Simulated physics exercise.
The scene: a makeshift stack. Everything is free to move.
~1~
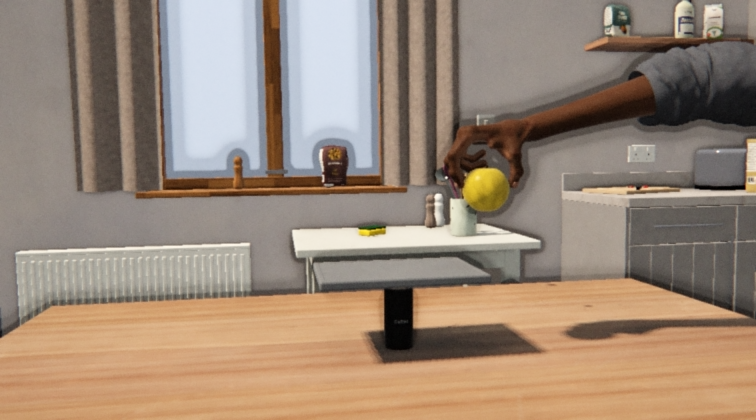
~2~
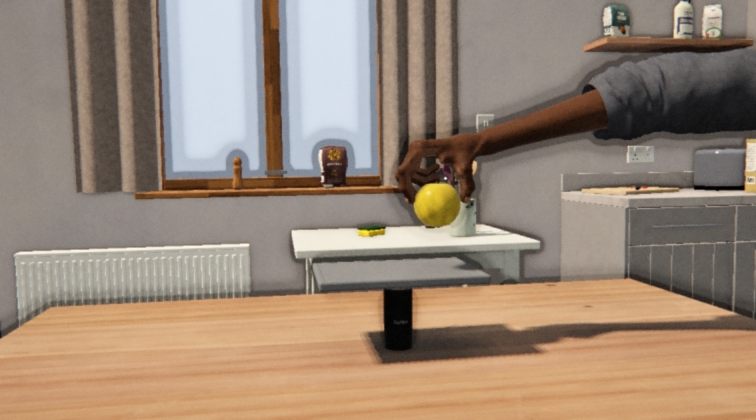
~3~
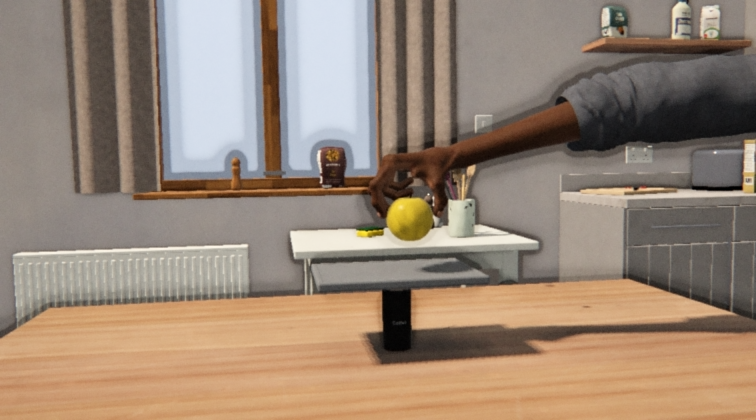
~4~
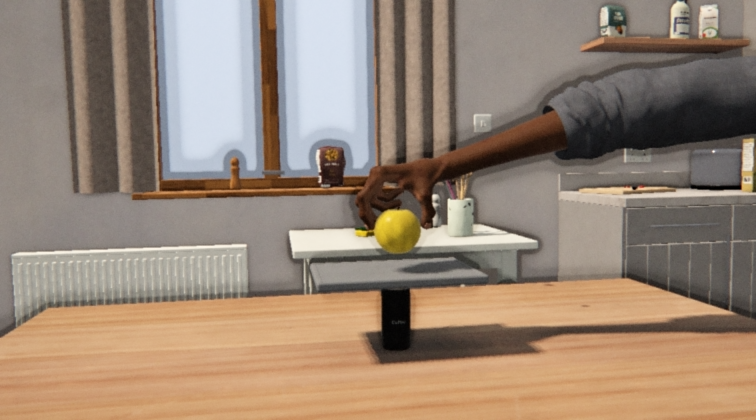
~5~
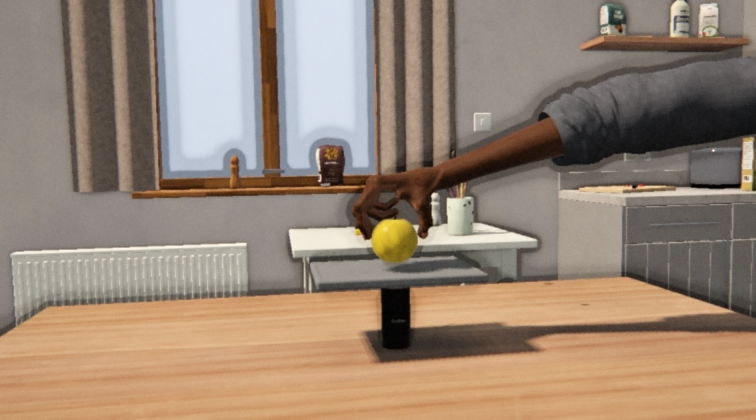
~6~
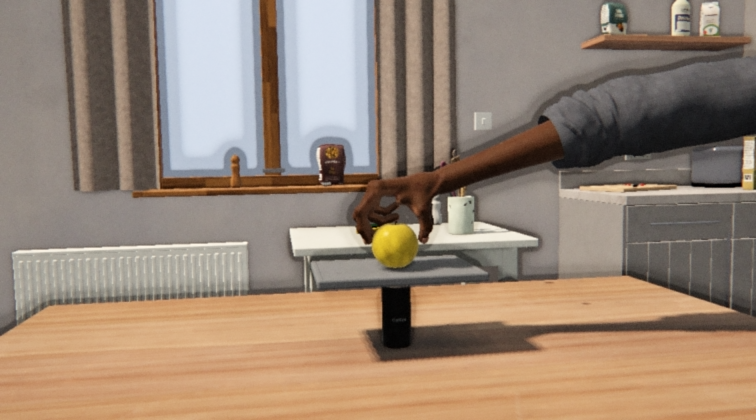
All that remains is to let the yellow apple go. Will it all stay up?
As it turns out, it stays up.
Then, 0.20 s after the last picture, nothing has stirred.
Then, 0.30 s after the last picture, yellow apple resting near (395, 246).
At rest, all 3 in place. Seen from the same camera at the end, yellow apple near (395, 246). The stack keeps its balance.
